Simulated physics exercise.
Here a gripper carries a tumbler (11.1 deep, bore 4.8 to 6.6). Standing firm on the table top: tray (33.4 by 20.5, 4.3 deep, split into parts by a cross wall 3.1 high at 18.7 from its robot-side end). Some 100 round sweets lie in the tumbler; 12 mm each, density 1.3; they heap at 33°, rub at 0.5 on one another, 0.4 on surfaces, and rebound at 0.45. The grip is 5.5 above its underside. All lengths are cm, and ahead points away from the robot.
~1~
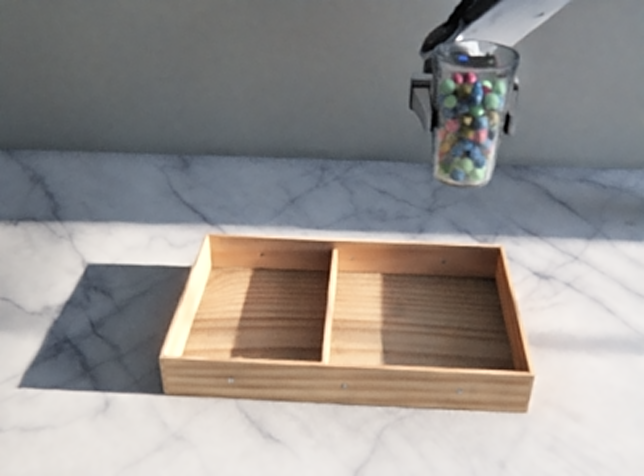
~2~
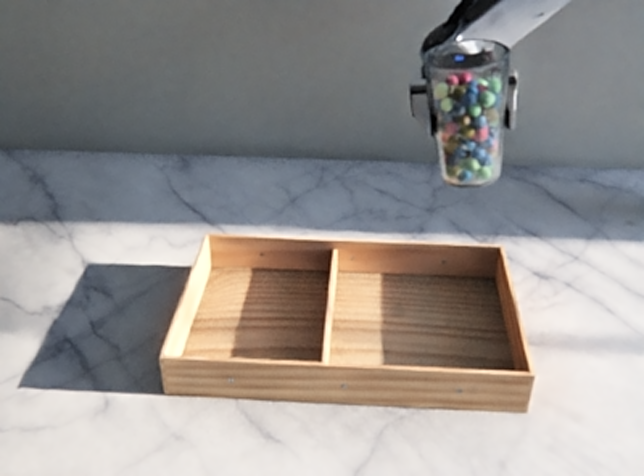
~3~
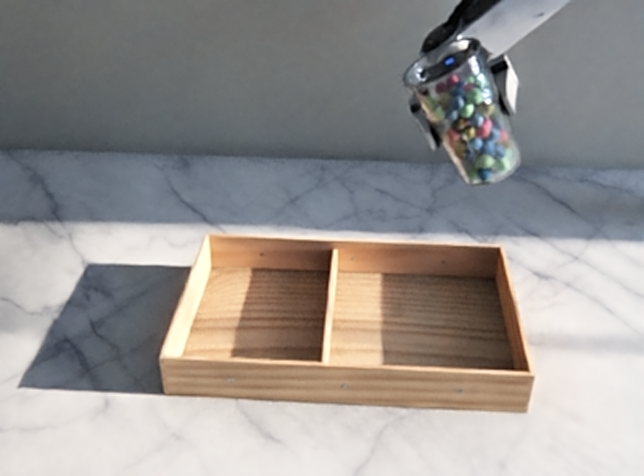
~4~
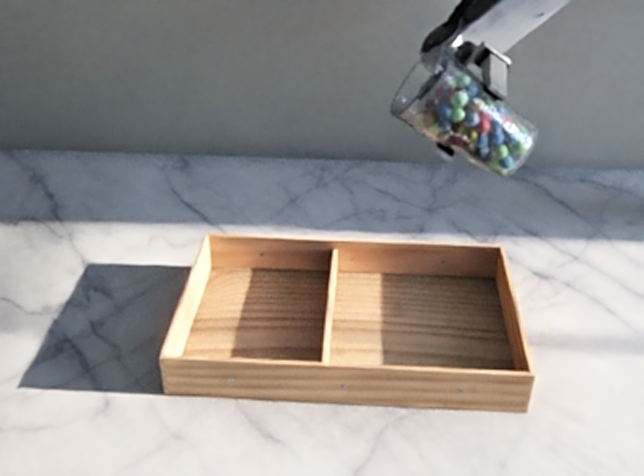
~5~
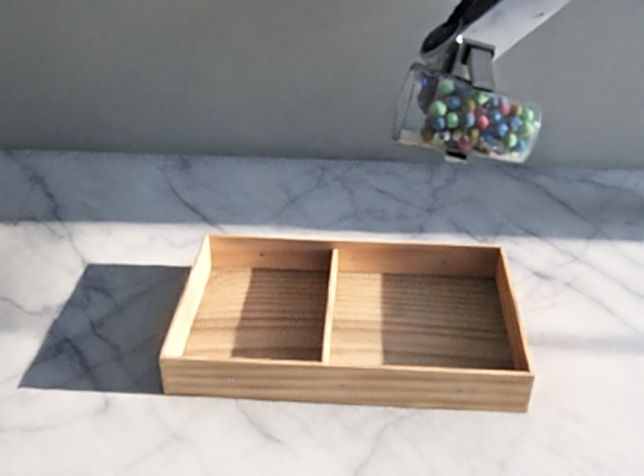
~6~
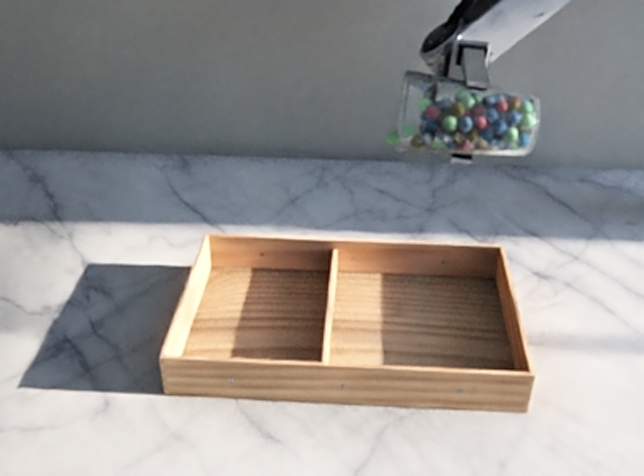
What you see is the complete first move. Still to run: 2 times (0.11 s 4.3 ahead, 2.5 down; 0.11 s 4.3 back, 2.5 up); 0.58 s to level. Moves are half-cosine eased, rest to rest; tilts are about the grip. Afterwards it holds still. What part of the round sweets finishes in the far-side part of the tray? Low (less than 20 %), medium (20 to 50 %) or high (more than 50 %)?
Answer: Medium; 20 to 50 % of the round sweets finish in the far-side part of the tray.
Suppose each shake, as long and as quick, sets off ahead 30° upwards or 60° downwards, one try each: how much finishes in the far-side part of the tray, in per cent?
About 90 and 15 per cent.
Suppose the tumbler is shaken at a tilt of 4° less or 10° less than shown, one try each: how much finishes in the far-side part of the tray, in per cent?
About 30 and 15 per cent.
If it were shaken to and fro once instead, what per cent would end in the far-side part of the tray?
It would be near 30 per cent.
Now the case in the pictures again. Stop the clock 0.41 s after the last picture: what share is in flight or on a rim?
Some 5 per cent.
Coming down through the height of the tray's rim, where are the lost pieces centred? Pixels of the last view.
Near (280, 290).
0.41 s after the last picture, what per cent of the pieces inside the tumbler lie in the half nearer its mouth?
Roughly 75 per cent.
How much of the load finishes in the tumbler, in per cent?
Some 45 per cent.
Then, 0.41 s after the last picture, tilted 85° forward, highest piece 25 above the table; 62 in the tumbler, 30 in the far-side part, 7 in the robot-side part, 5 in flight or on a rim.
Then, 0.82 s after the last picture, tilted 23° forward, highest piece 27 above the table; 46 in the tumbler, 41 in the far-side part, 17 in the robot-side part.
Then, 1.22 s after the last picture, level, highest piece 24 above the table; 46 in the tumbler, 41 in the far-side part, 17 in the robot-side part.
Then, 2.27 s after the last picture, level, highest piece 24 above the table; 46 in the tumbler, 41 in the far-side part, 17 in the robot-side part.
Final count, 46 in the tumbler, 41 in the far-side part, 17 in the robot-side part. That is 39 % in the far-side part of the tray.
